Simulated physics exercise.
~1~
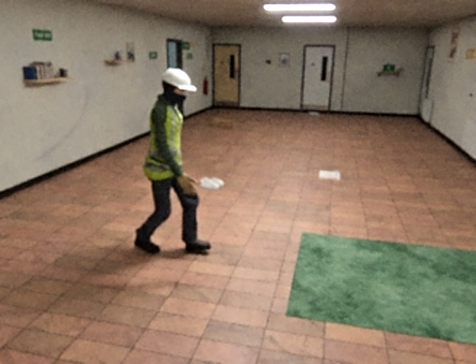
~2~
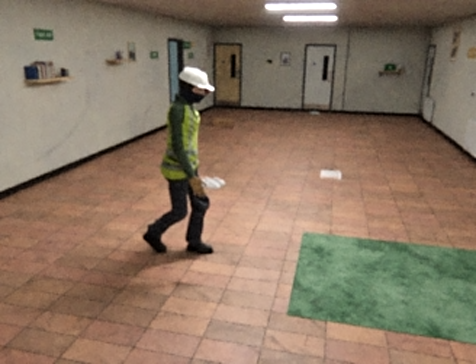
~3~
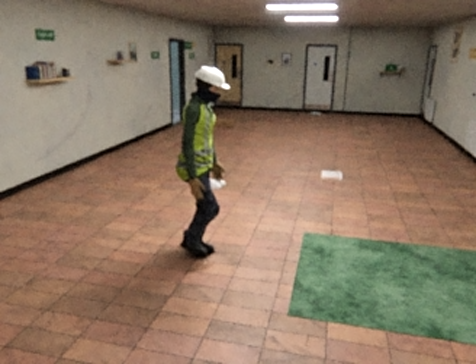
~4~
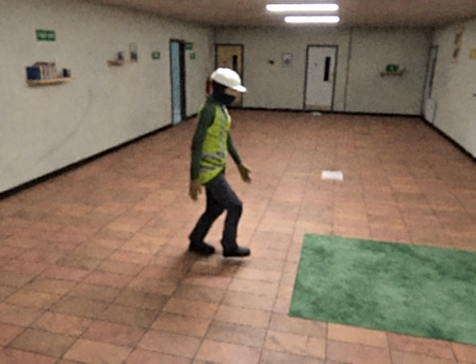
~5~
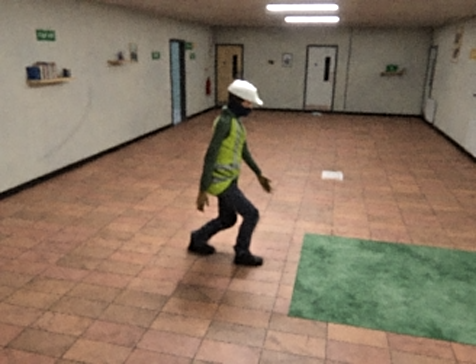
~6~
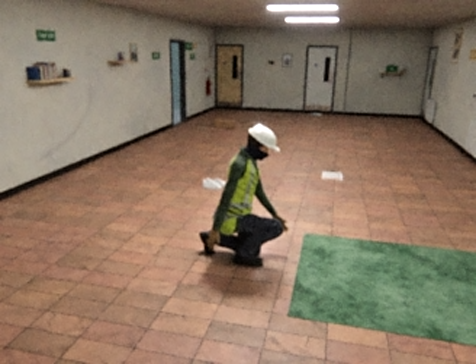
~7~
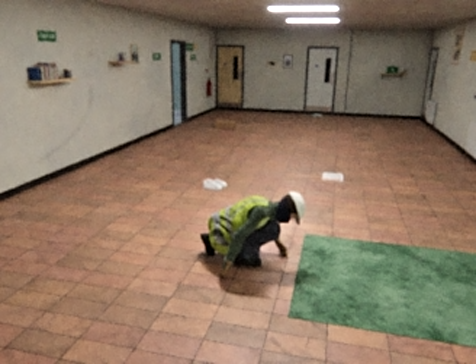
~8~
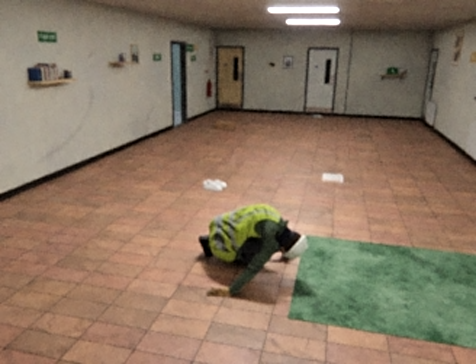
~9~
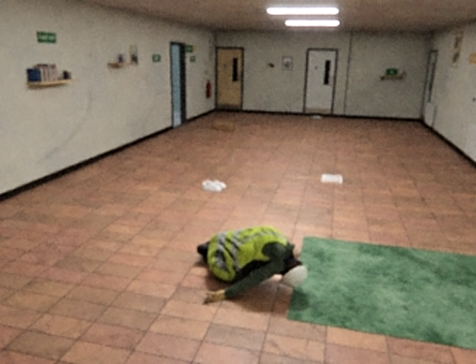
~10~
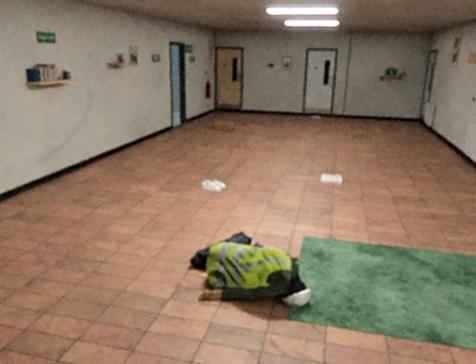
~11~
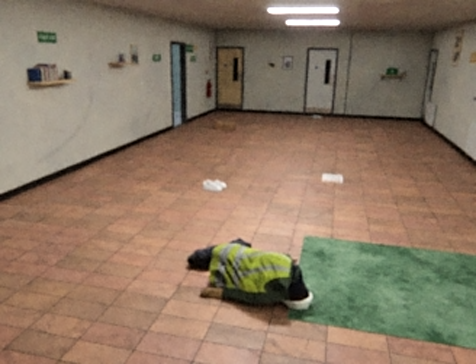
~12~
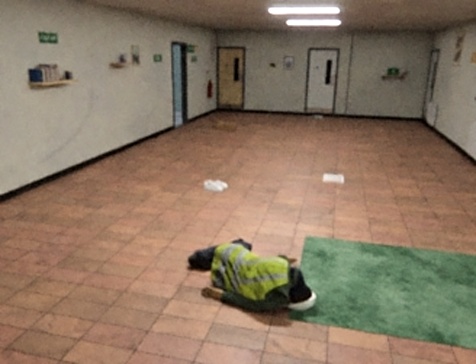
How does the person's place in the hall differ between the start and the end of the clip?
At the start the person is upright on the tiles toward the left, well away from the green mat. By the end the person is farther right and nearer the camera, lying on the floor beside the mat's left edge.
